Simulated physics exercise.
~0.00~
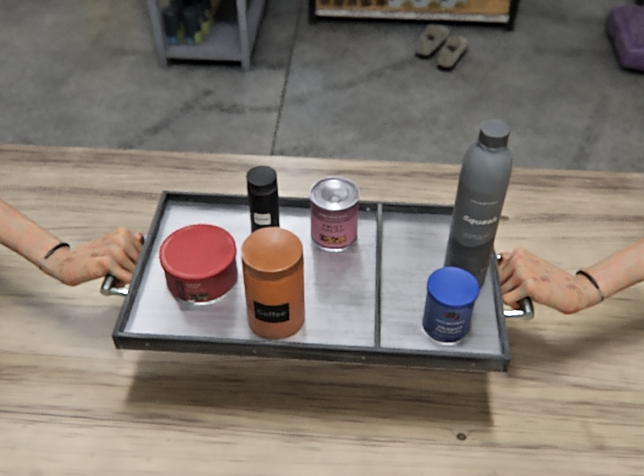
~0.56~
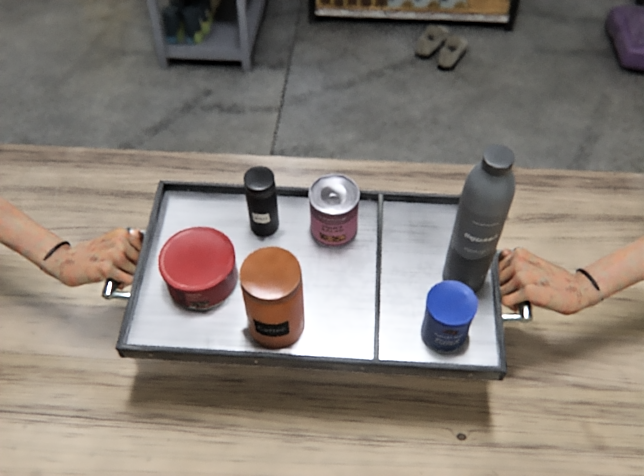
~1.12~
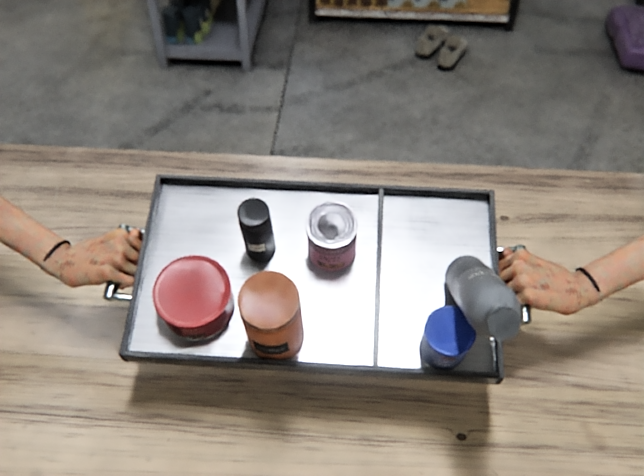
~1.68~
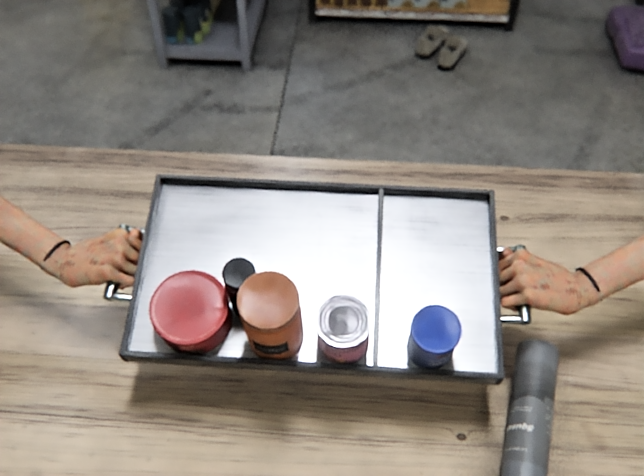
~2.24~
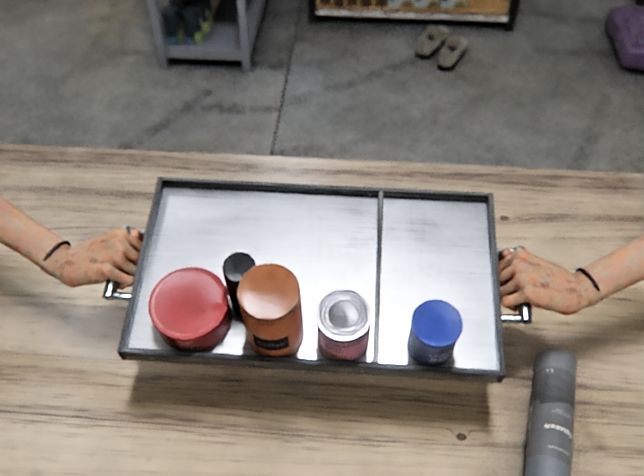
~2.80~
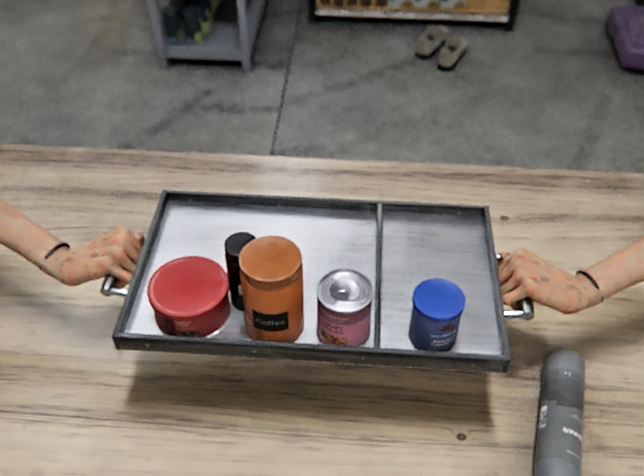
Tray held by two hands tipping toward the viewer, tins and tubs sliding, grey bottle toppling off, then tray levelling without it.
